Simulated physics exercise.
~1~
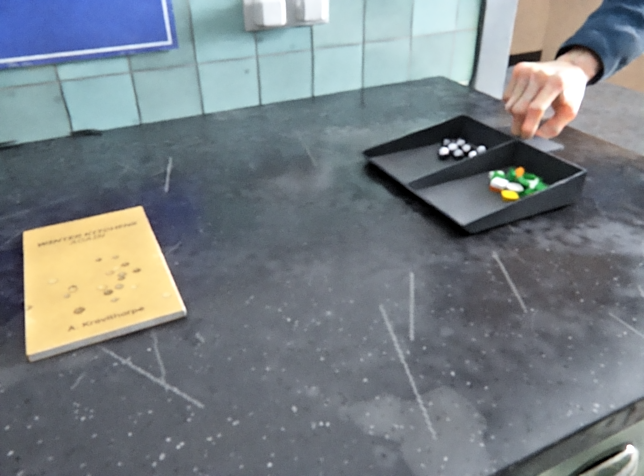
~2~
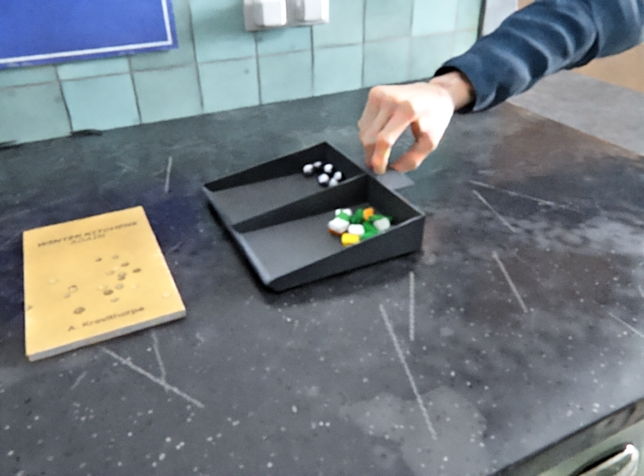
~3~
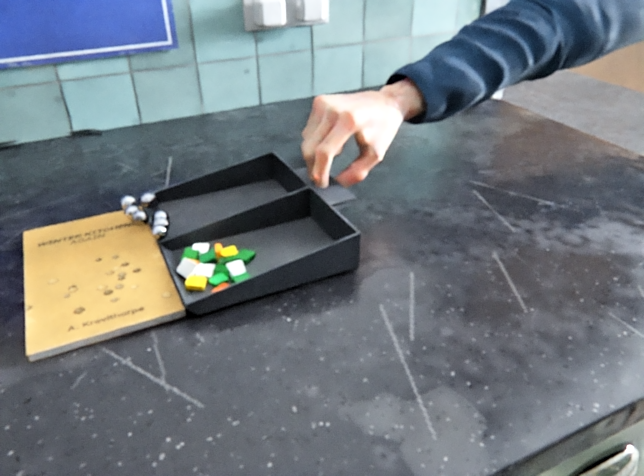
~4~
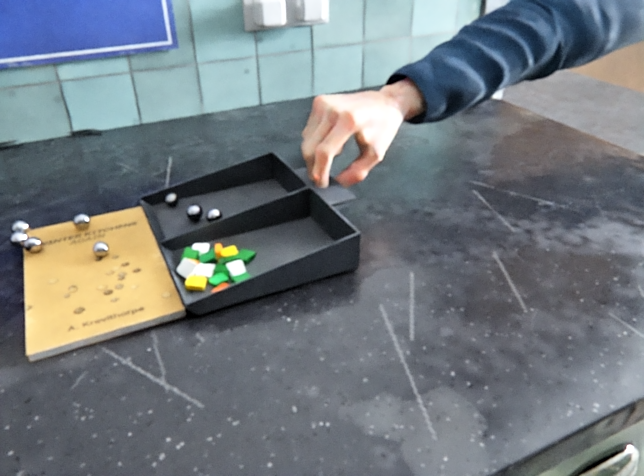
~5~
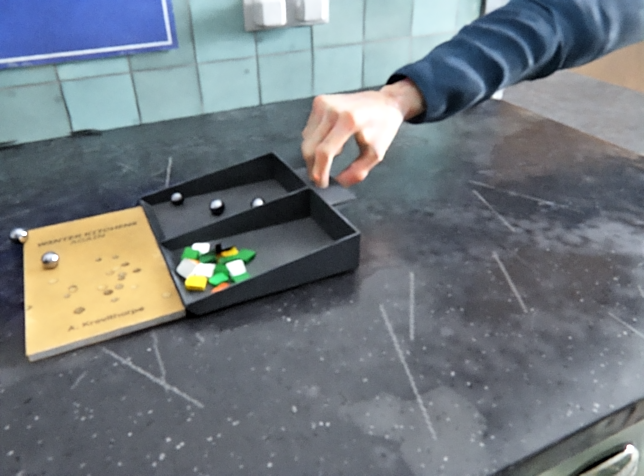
A black divided tray, pushed left across the dark counter by a hand, stopped against a thin yellow book; the colourful pieces slid forward but stayed inside, while most of the shiny balls in the farther section rolled out over the front and onto the book.
